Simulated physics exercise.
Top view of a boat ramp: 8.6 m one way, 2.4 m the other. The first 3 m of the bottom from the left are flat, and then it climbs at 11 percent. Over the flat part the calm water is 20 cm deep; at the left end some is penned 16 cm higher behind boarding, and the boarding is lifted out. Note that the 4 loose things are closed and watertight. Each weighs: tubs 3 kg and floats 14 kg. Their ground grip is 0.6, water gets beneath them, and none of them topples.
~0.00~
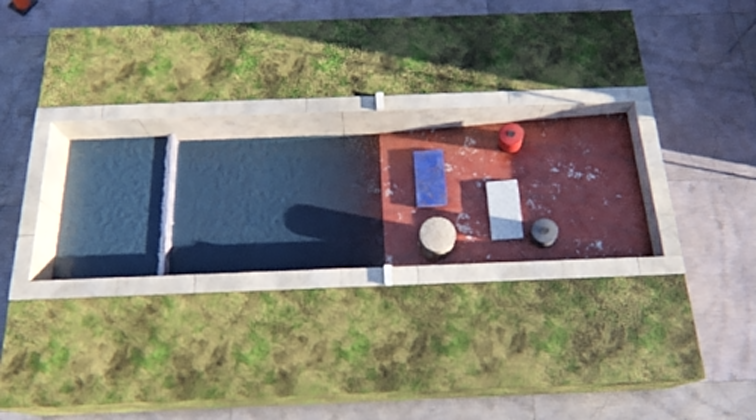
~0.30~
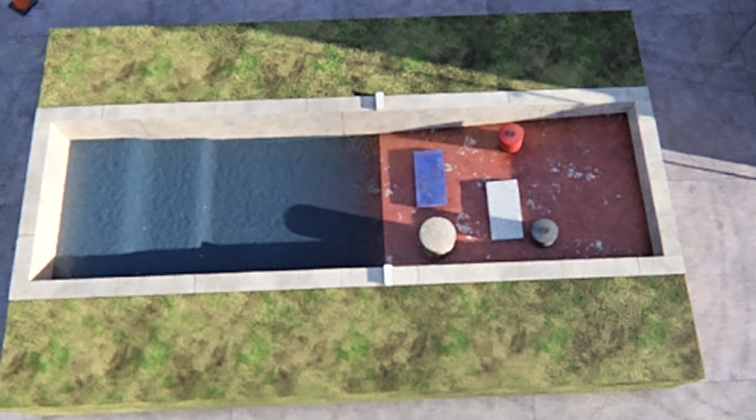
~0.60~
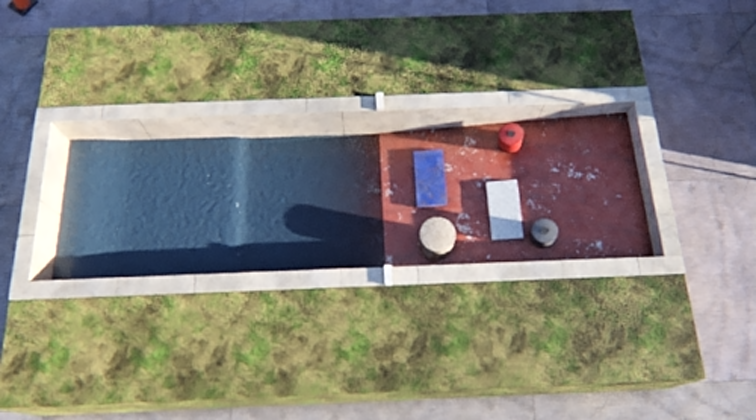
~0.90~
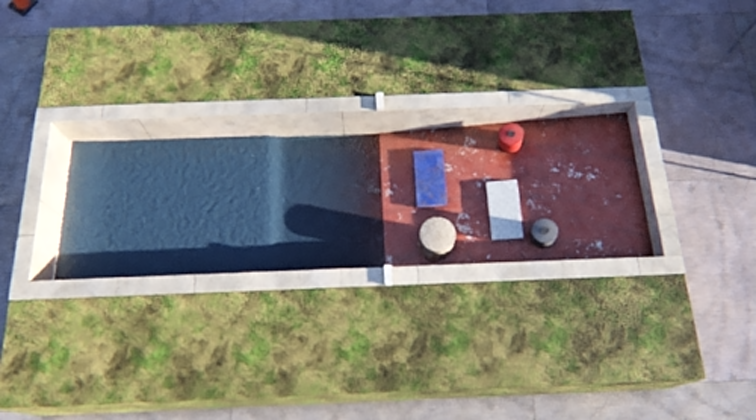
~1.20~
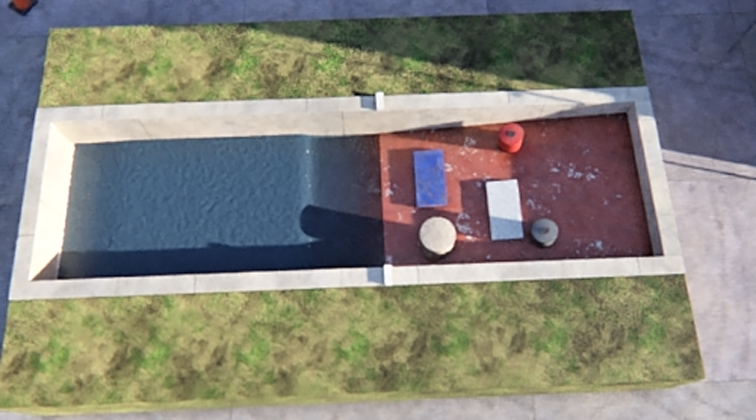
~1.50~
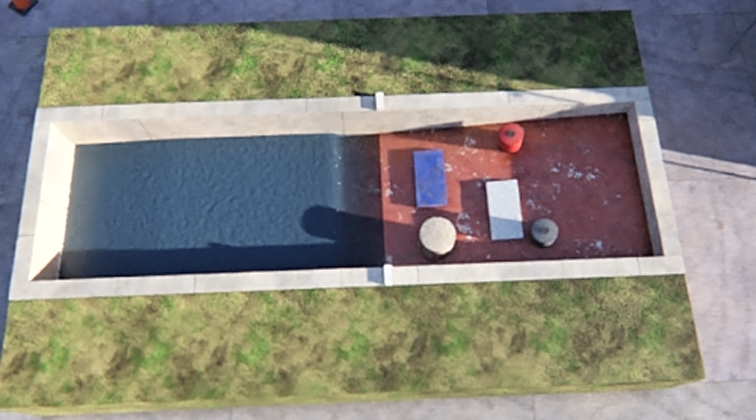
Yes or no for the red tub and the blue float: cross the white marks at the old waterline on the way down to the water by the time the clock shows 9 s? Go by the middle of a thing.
Lab note - red tub short of the line, blue float over the line.
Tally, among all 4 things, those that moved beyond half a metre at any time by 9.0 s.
All told, that gives 1.
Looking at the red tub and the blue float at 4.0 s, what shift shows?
Roughly 0 and 10 cm.
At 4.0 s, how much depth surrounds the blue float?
Roughly 6 cm deep.
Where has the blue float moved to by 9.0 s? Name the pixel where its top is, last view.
The top is close to pixel (296, 202).
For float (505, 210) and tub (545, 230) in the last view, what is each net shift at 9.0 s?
They've ended up 0 cm and 0 cm away, in that order.
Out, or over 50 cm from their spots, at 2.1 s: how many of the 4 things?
At that time I count 0.
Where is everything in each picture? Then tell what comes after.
The first picture shows the red tub at (514, 134) rests on the ground; the blue float at (431, 177), on the bottom; water covers 11.4 m2; 0 of 4 have shifted.
The second picture shows the red tub at (514, 134), on the bottom; the blue float at (431, 177), on the bottom; 11.4 m2 under water; 0 of 4 have shifted.
The third picture shows the red tub at (514, 134), on the bottom; the blue float at (431, 177) rests on the ground; 11.4 m2 under water; 0 of 4 have shifted.
The fourth picture shows the red tub at (514, 134) rests on the ground; the blue float at (431, 177), on the bottom; 11.4 m2 under water; 0 of 4 have shifted.
The fifth picture shows the red tub at (514, 134), on the bottom; the blue float at (431, 177) rests on the ground; 11.4 m2 under water; 0 of 4 have shifted.
The sixth picture shows the red tub at (514, 134), on the bottom; the blue float at (431, 177) rests on the ground; 11.4 m2 under water; 0 of 4 have shifted.
After 2.1 s the red tub is near (514, 134), 0.0 m from its start, aground; the blue float is near (431, 177), 0.0 m from its start, aground; 0 of 4 are over the mark; 0 afloat.
After 4.0 s the red tub is near (514, 134), 0.0 m from its start, aground; the blue float is near (436, 176), 0.1 m from its start, afloat; 0 of 4 are over the mark; 1 afloat.
After 6.3 s the red tub is near (514, 134), 0.0 m from its start, aground; the blue float is near (327, 192), 1.6 m from its start, afloat; 1 of 4 are over the mark; 1 afloat.
After 9.0 s the red tub is near (514, 134), 0.0 m from its start, aground; the blue float is near (296, 202), 2.1 m from its start, afloat; 1 of 4 are over the mark; 1 afloat.
